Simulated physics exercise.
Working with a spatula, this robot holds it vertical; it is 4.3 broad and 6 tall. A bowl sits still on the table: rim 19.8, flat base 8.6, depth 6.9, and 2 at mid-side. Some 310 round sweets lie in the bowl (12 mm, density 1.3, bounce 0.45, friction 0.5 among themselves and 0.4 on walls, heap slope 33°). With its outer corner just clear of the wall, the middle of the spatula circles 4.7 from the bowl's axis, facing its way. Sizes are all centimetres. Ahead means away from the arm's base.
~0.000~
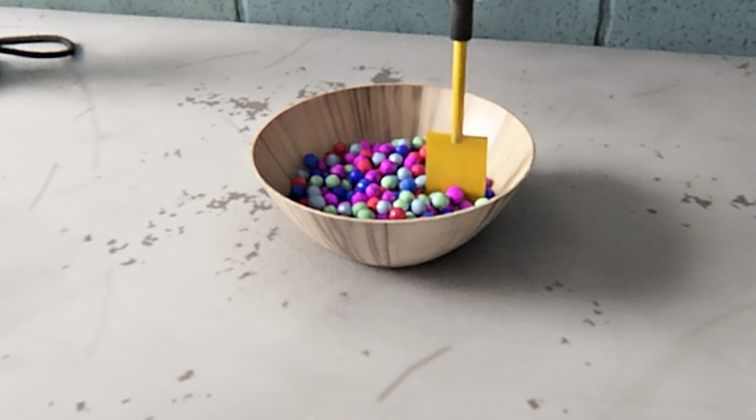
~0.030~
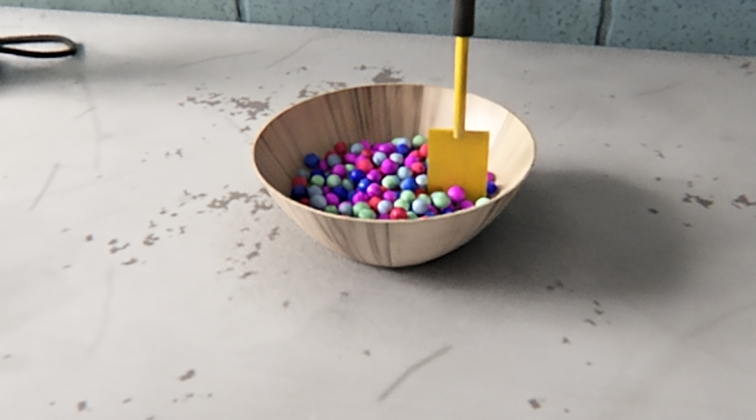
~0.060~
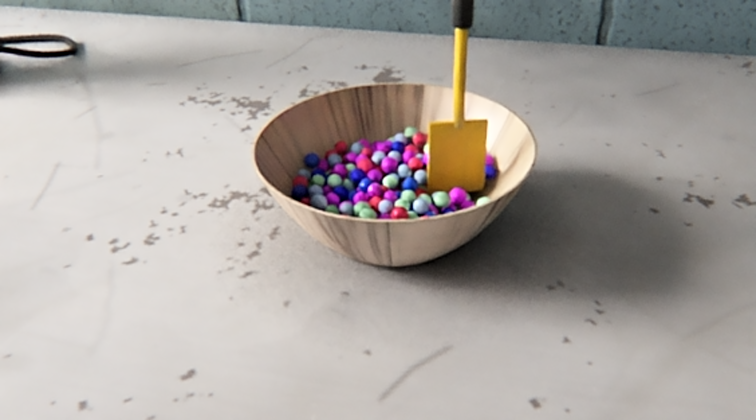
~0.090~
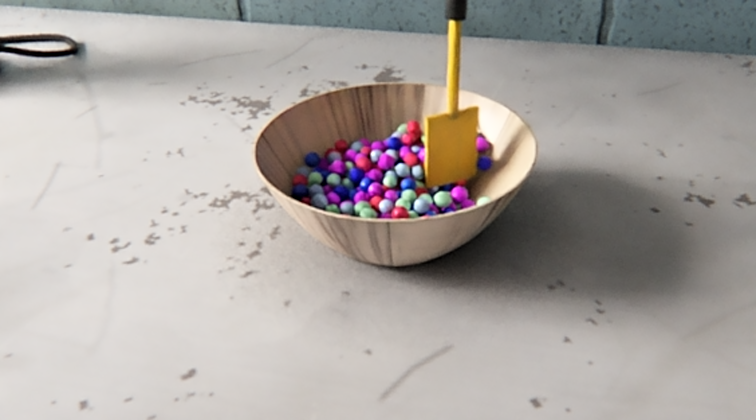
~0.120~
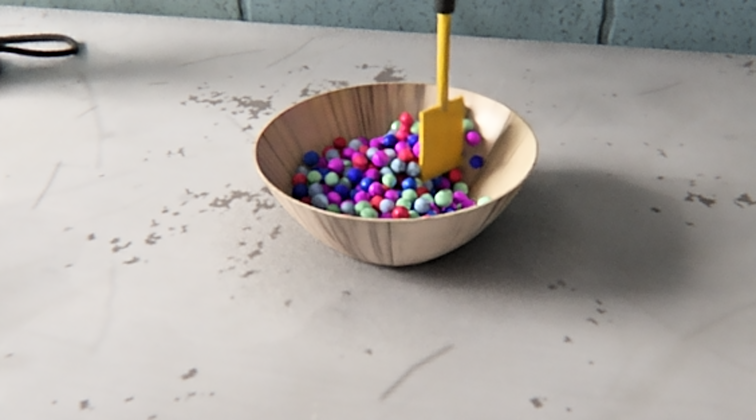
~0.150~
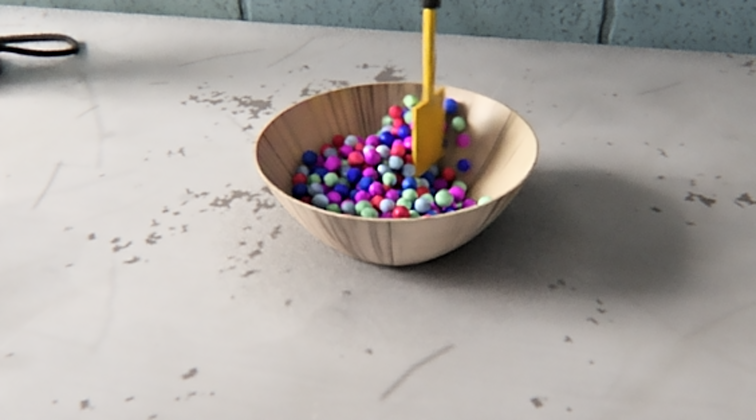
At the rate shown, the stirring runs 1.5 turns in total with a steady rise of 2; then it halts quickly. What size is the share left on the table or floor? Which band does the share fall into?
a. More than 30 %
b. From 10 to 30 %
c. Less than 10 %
Option c: Less than 10 %.
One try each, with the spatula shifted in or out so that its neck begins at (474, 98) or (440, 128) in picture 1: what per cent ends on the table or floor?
Roughly 0 and 0 per cent.
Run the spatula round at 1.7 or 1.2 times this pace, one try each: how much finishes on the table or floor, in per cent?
Around 20 percent on the first try and 10 percent on the second.
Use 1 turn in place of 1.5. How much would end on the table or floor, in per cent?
It would be around 5 percent.
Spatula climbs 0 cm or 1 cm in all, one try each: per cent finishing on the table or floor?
About 10 per cent on the first try and 5 per cent on the second.
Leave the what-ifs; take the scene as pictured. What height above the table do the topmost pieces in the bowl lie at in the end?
Measured height: Some 5.5 cm.
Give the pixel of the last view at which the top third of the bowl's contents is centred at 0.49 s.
Around (379, 211).
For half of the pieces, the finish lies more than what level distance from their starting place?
Level distance: About 5 cm.
After 0.49 s, 254° round, highest piece 9 above the table; 306 in the bowl, 3 on the table or floor, 4 in flight or on the tool.
After 0.83 s, 77° round, highest piece 7 above the table; 306 in the bowl, 7 on the table or floor.
After 1.20 s, 180° round, highest piece 5 above the table; 306 in the bowl, 7 on the table or floor.
After 1.90 s, 180° round, highest piece 5 above the table; 306 in the bowl, 7 on the table or floor.
At rest, 306 in the bowl, 7 on the table or floor. That is 2 % on the table or floor.
